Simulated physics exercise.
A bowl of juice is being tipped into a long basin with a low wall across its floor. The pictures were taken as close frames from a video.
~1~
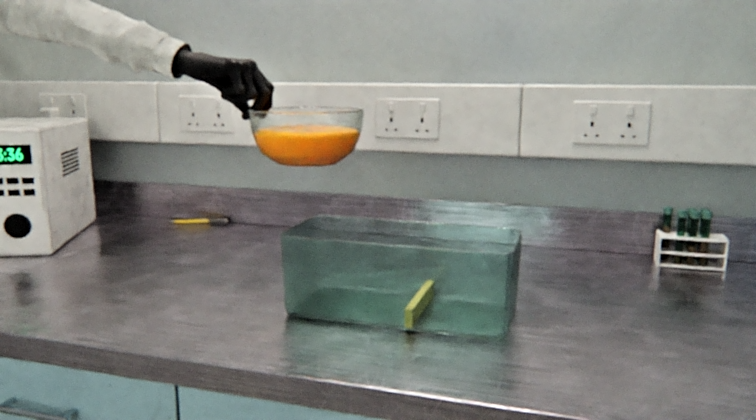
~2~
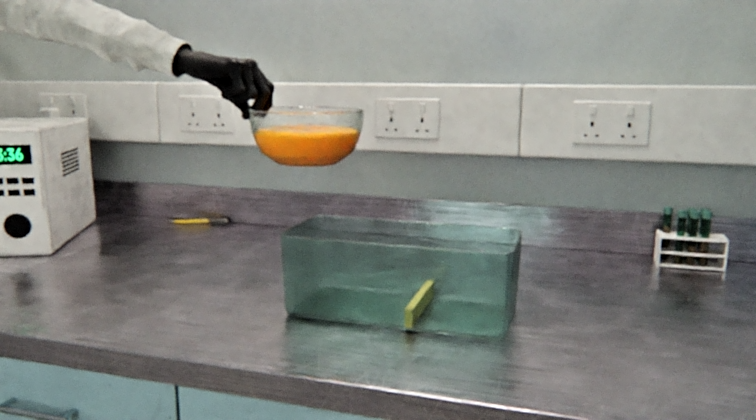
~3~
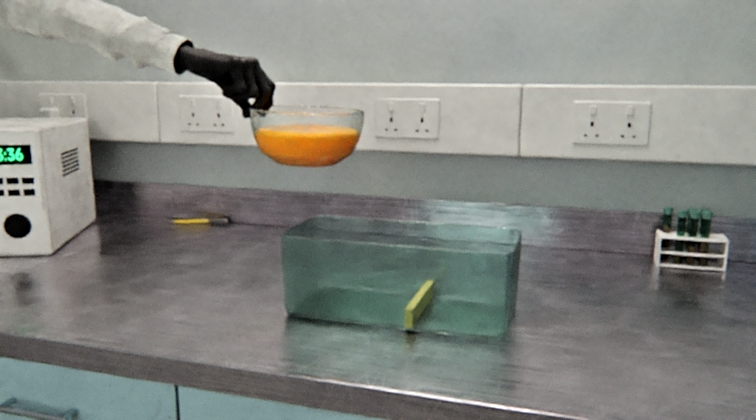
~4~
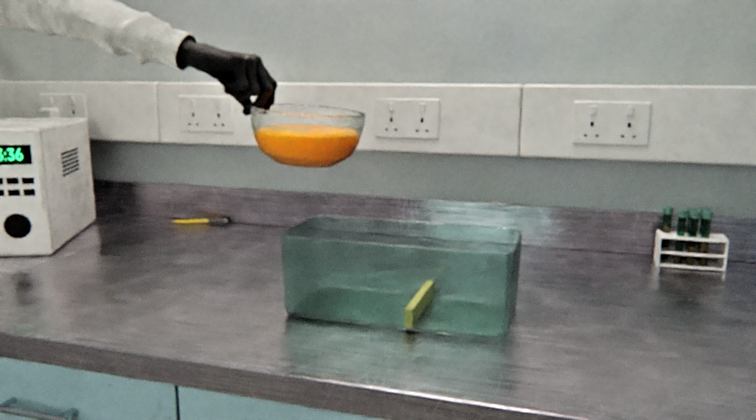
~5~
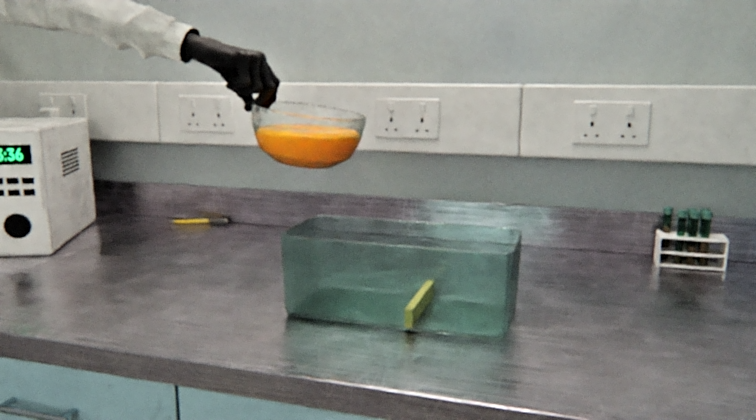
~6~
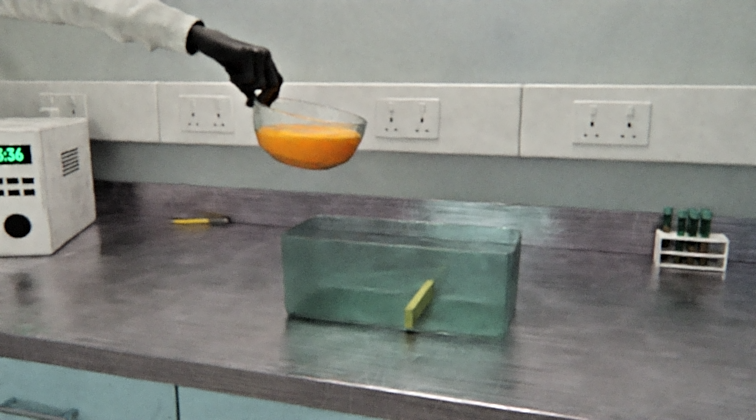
A laboratory with a dark grey worktop and a row of white wall sockets is seen from the front, slightly above, by a still camera. A dark-gloved hand in a white sleeve holds a clear bowl of orange juice above a greenish see-through basin with a low yellow wall inside, between a white machine and capped tubes. The hand slowly tilts the bowl slightly rightward.
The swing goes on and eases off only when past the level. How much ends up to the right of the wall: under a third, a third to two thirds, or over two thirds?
Fails to reach a third.
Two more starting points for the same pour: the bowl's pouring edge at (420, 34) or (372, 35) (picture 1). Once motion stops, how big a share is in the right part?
Around 65 percent first, around 45 percent second.
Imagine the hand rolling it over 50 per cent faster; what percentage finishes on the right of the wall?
Somewhere near 35 percent.
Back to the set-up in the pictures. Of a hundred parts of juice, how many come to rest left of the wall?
Close to 75 in a hundred.
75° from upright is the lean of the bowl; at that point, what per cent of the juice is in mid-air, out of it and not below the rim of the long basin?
About 45 per cent.
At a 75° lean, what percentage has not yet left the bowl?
Amount still in: Approx. 45 %.
A moment on, the bowl is tipped on its side and 46 per cent is still to pour, 11 is left of the wall and 0 right of it.
Next, the bowl is tipped right over and 2 per cent is still to pour, 81 is left of the wall and 8 right of it.
Then the bowl is tipped right over and 0 per cent is still to pour, 79 is left of the wall and 19 right of it.
Later the bowl is tipped right over and 0 per cent is still to pour, 77 is left of the wall and 22 right of it.
In the end 77 per cent lies left of the wall, 22 right of it and 1 outside.
